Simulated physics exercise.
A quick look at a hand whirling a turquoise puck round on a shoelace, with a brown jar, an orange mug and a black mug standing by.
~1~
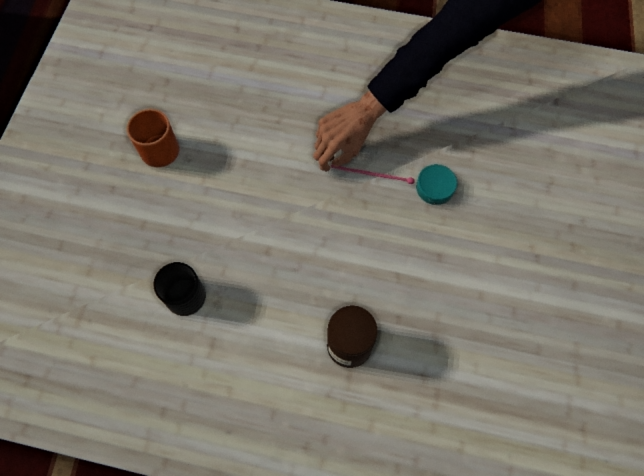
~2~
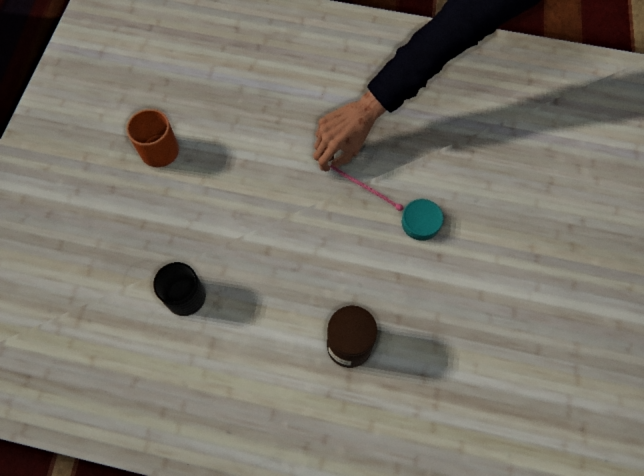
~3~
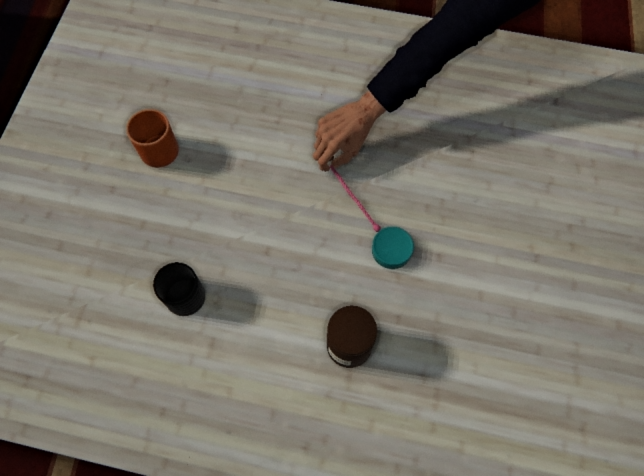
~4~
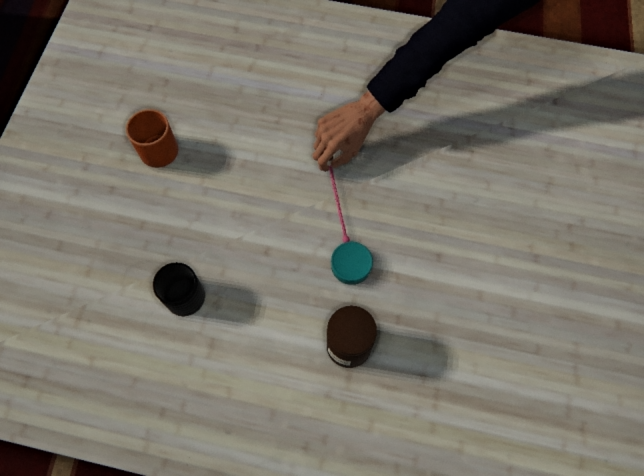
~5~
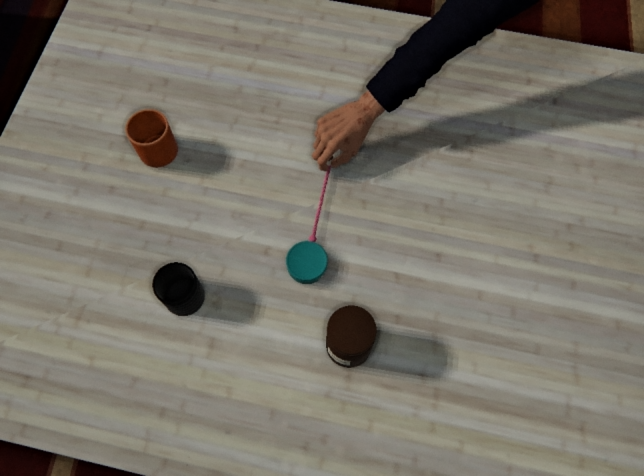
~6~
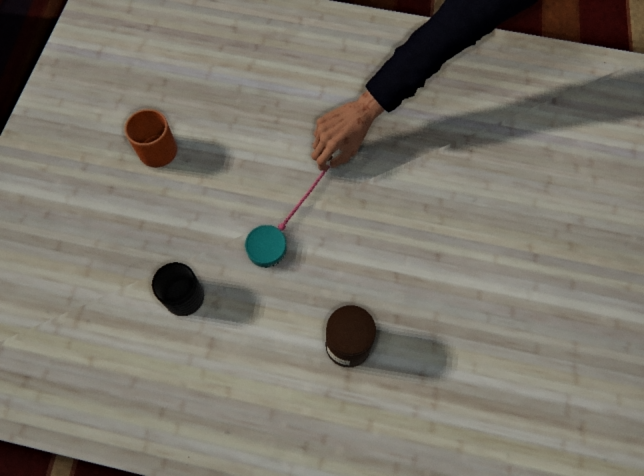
On a pale wood-grain tabletop, a hand in a dark sleeve holds a pinkish-red cord tied to a turquoise puck at its right. The puck swings clockwise, down past the near side between the hand and a brown jar, then curves up to the lower left, while the orange and black mugs stay still.
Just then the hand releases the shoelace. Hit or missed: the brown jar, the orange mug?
The brown jar stays untouched. The orange mug gets hit.
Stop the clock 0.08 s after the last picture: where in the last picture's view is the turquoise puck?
Near (208, 196).
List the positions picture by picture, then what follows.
In the first frame, turquoise puck (438, 182); brown jar (353, 329); orange mug (148, 127); black mug (175, 282).
In the second frame, turquoise puck (423, 217).
In the third frame, turquoise puck (393, 245).
In the fourth frame, turquoise puck (352, 261).
In the fifth frame, turquoise puck (307, 260).
In the sixth frame, turquoise puck (266, 244); brown jar (351, 329); orange mug (146, 127); black mug (174, 283); going round clockwise.
Then, 0.08 s later than the last view, puck near (208, 196).
Then, 0.20 s later than the last view, puck near (165, 161); orange mug pushed aside.
Finally, puck near (160, 158); orange mug pushed aside. The brown jar remains clear and the orange mug takes the knock.
